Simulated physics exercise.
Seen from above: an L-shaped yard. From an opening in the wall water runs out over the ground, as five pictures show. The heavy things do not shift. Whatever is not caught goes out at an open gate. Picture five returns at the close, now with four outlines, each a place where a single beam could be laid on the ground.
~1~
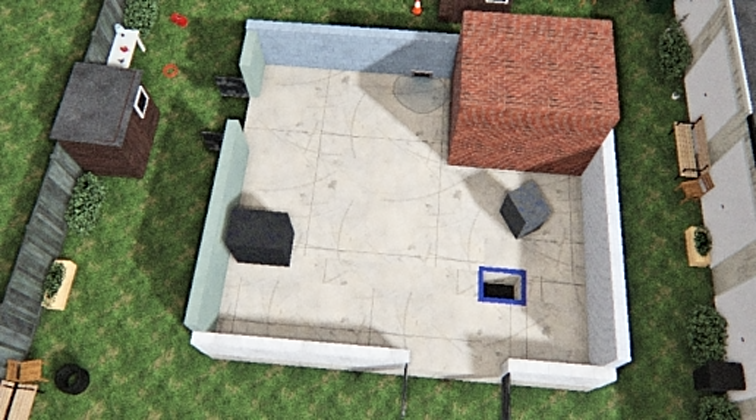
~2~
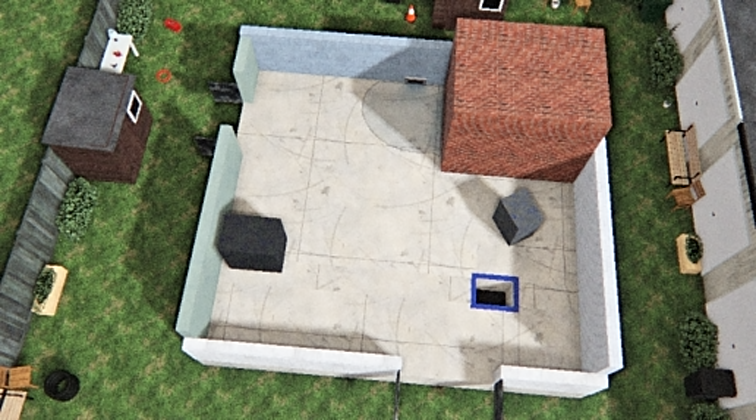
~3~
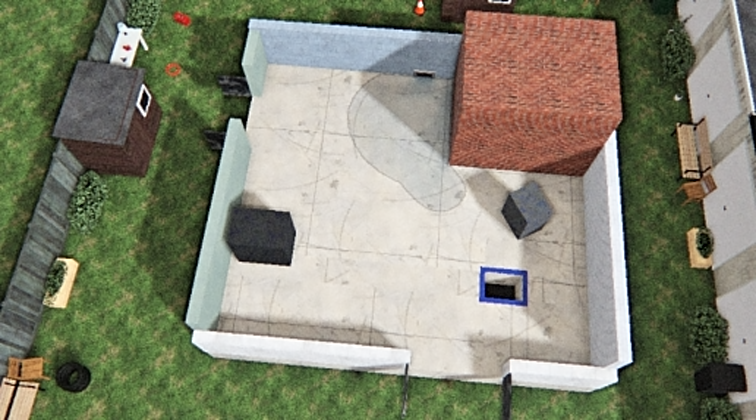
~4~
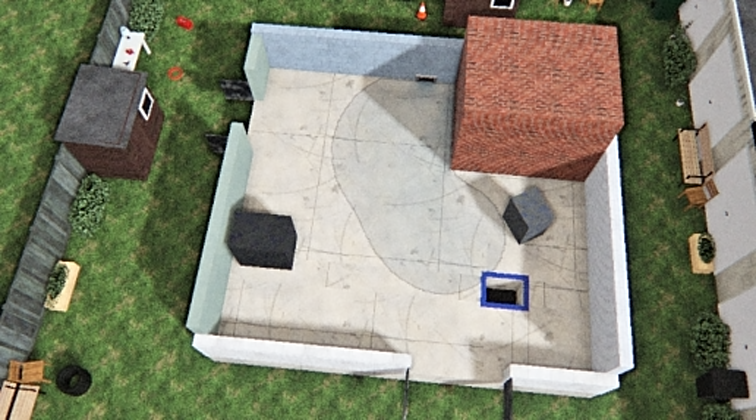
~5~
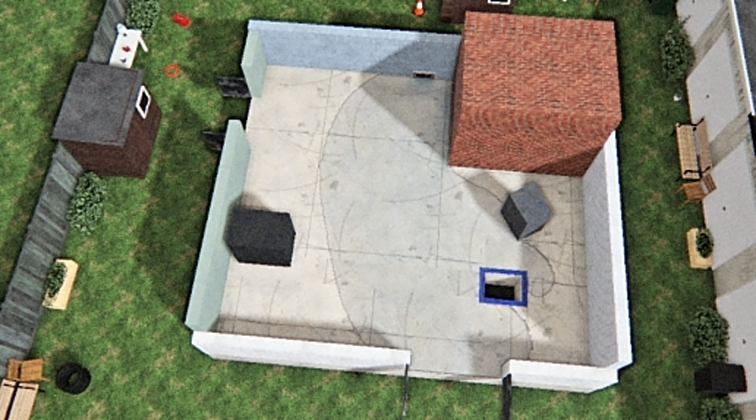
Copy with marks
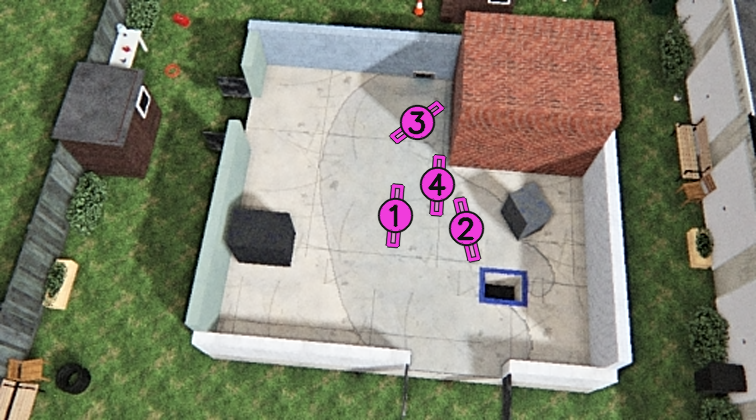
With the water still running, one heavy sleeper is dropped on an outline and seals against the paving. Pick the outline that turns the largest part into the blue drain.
The answer is place 1.
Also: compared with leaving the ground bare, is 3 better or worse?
It is worse.
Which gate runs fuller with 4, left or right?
The right one.
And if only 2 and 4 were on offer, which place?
4.
On the marked copy, 1 from (392, 245) to (397, 186); 2 from (459, 199) to (474, 259); 3 from (394, 138) to (439, 105); 4 from (436, 213) to (439, 157).
For place 1, about 23 % of the stream goes into the blue drain, about 74 % out by the gates.
For place 2, about 14 % of the stream goes into the blue drain, about 84 % out by the gates.
For place 3, about 18 % of the stream goes into the blue drain, about 78 % out by the gates.
For place 4, about 18 % of the stream goes into the blue drain, about 79 % out by the gates.
